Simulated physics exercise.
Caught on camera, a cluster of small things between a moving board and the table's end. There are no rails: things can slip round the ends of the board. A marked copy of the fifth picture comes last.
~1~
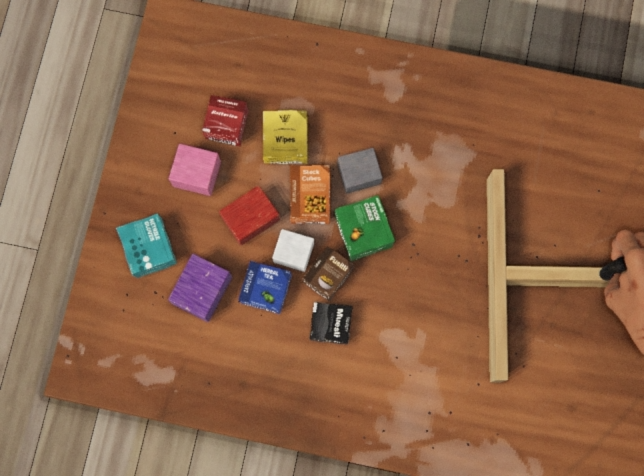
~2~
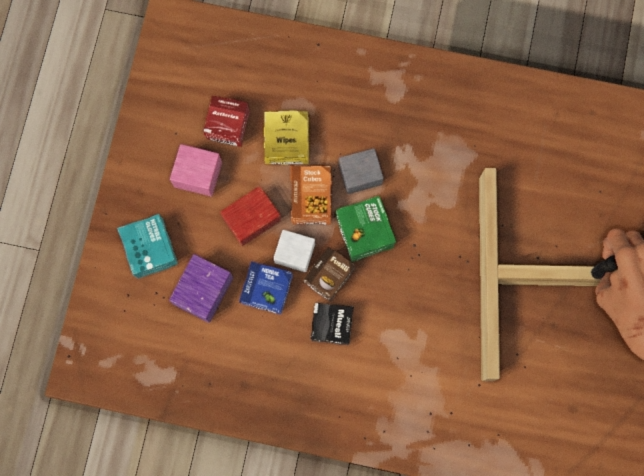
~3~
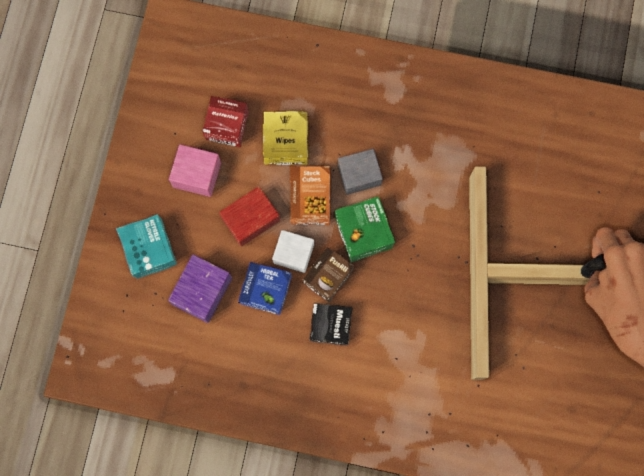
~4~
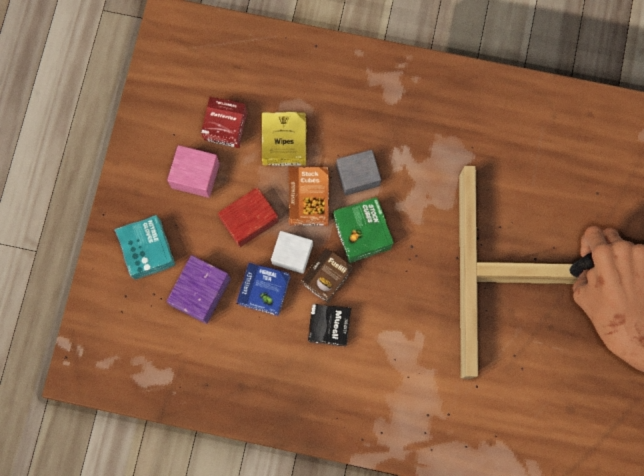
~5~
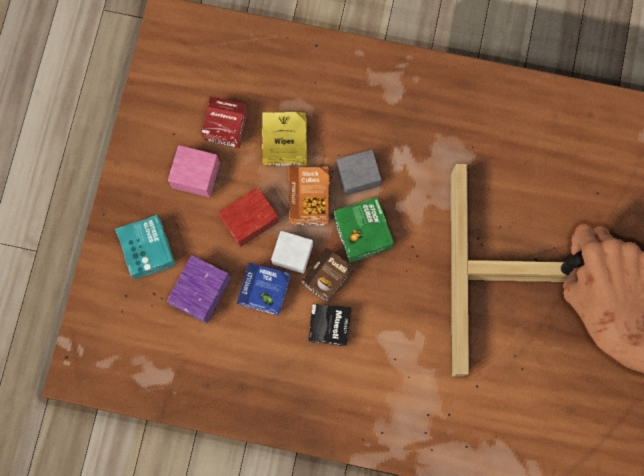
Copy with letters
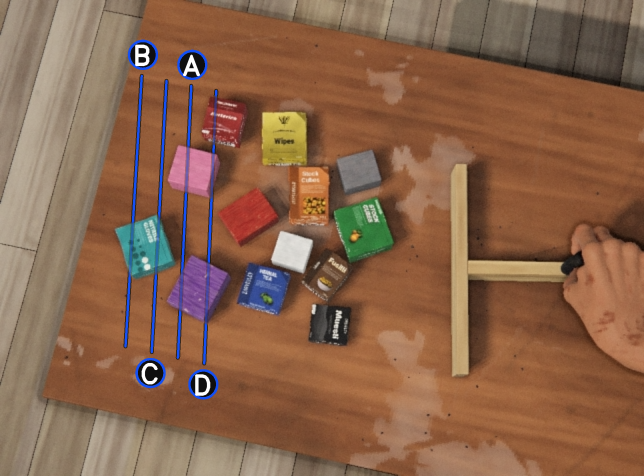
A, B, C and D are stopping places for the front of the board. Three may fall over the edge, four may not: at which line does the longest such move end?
As far as mark A.
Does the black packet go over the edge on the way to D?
By then, no.
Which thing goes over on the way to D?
The turquoise box goes over.
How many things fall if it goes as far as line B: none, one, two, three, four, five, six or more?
Six or more.
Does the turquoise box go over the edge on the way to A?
Yes.
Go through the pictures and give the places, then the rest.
The first frame shows green packet (365, 228); grey block (359, 171); white block (294, 251).
The second frame shows board (493, 271); purple block (202, 288).
The third frame shows board (482, 270); red box (226, 122).
The fourth frame shows board (471, 269); red block (249, 218).
The fifth frame shows board (462, 267); pink block (194, 172); blue box (264, 289); black packet (330, 325).
On the marked copy, A at (185, 218); B at (134, 207); C at (159, 212); D at (210, 223).
With A. Early on, board (361, 245); red block (236, 216); grey block (337, 170).
Further on, board (260, 224); turquoise box (110, 241); pink block (154, 160).
At the end, board (185, 209); pink block over the edge; turquoise box over the edge; two fallen.
As for the rest, B drops seven; C drops five; D is within the limit but short.
